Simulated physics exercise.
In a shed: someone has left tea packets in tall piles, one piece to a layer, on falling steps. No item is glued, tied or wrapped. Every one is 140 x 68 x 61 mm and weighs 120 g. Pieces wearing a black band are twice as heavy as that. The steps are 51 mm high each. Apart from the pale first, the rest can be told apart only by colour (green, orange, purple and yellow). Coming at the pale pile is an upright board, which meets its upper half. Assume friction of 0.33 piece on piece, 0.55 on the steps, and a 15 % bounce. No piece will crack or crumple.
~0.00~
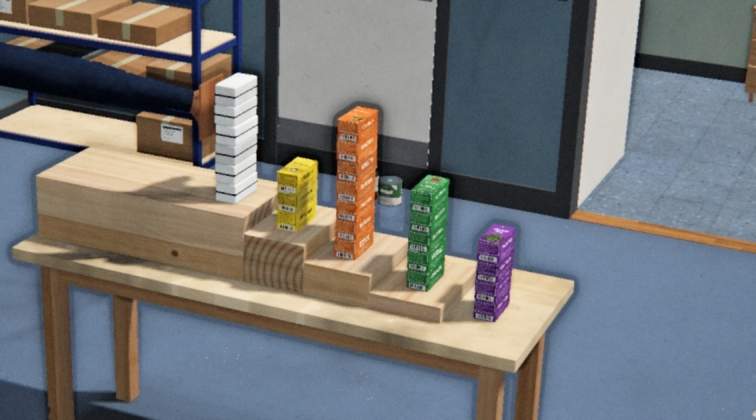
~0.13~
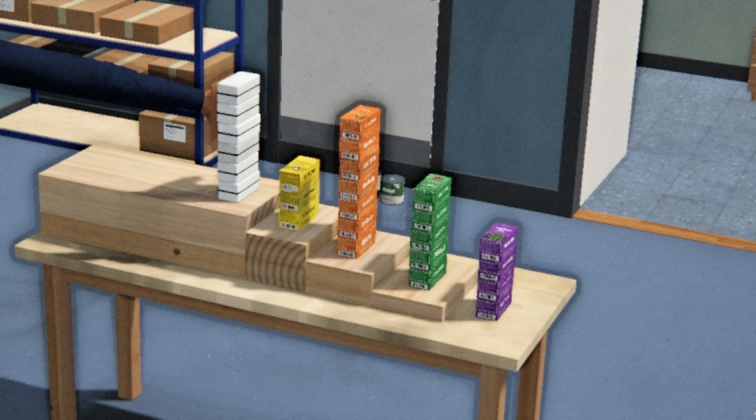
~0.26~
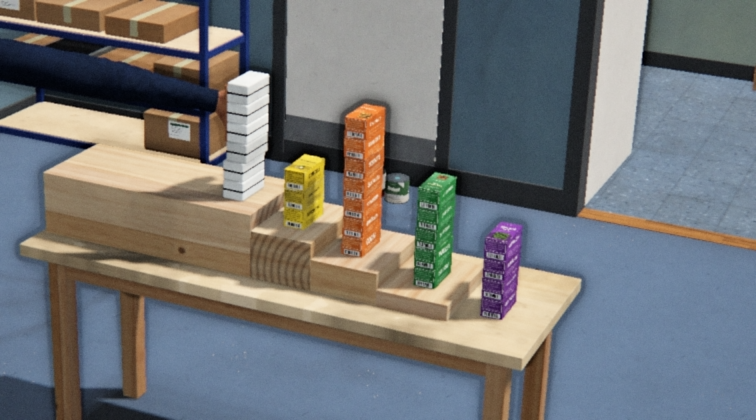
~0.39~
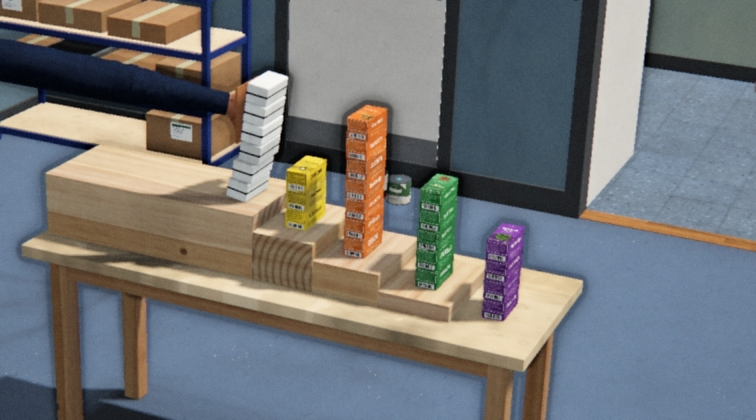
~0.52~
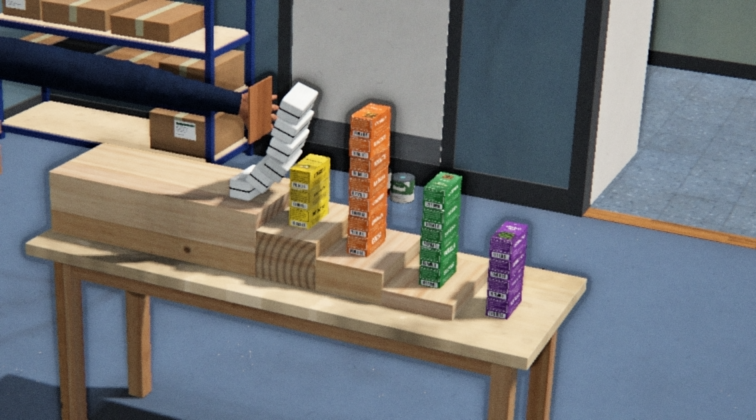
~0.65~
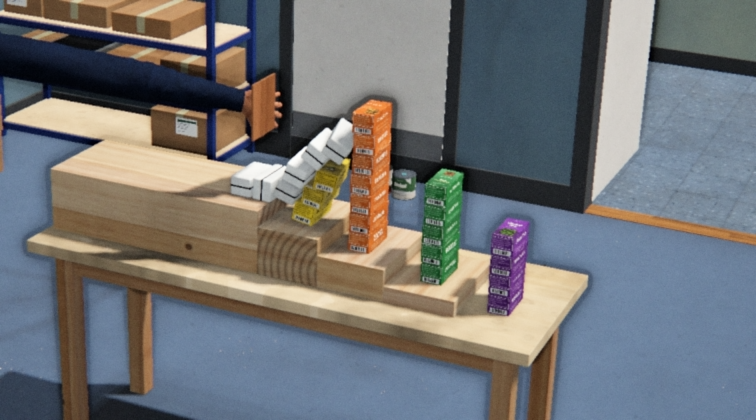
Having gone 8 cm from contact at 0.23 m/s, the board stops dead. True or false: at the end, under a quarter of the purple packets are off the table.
False; it is more than a quarter.
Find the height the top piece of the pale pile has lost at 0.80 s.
Some 16 centimetres.
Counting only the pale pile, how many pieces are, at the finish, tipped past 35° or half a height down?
That happens to 5 of them.
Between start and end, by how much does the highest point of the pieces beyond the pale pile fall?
Roughly 29 cm.
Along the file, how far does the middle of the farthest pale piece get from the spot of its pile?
62 cm.
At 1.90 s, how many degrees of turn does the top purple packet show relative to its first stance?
Near 140 degrees from how it began.
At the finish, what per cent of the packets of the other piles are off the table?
Something near 20 percent.
After 0.80 s, 5 of the pale pile down; none of the 4 purple packets off the table (0 of 19 in all colours); top purple packet unmoved; top orange packet leaning 41°, 40 mm lower.
After 1.10 s, 5 of the pale pile down; none of the 4 purple packets off the table (0 of 19 in all colours); top purple packet unmoved; top orange packet leaning 54°, 20 cm lower.
After 1.48 s, 5 of the pale pile down; none of the 4 purple packets off the table (1 of 19 in all colours); top purple packet leaning 16°; top green packet on its side.
After 1.90 s, 5 of the pale pile down; 2 of the 4 purple packets off the table (4 of 19 in all colours); top purple packet upside down; top green packet on its side.
By the end (2.3 s), 5 of the pale pile down; 2 of the 4 purple packets off the table (4 of 19 in all colours); top purple packet leaning 54°, 88 cm lower; top green packet leaning 65°, 1.03 m lower. That is 50 per cent.
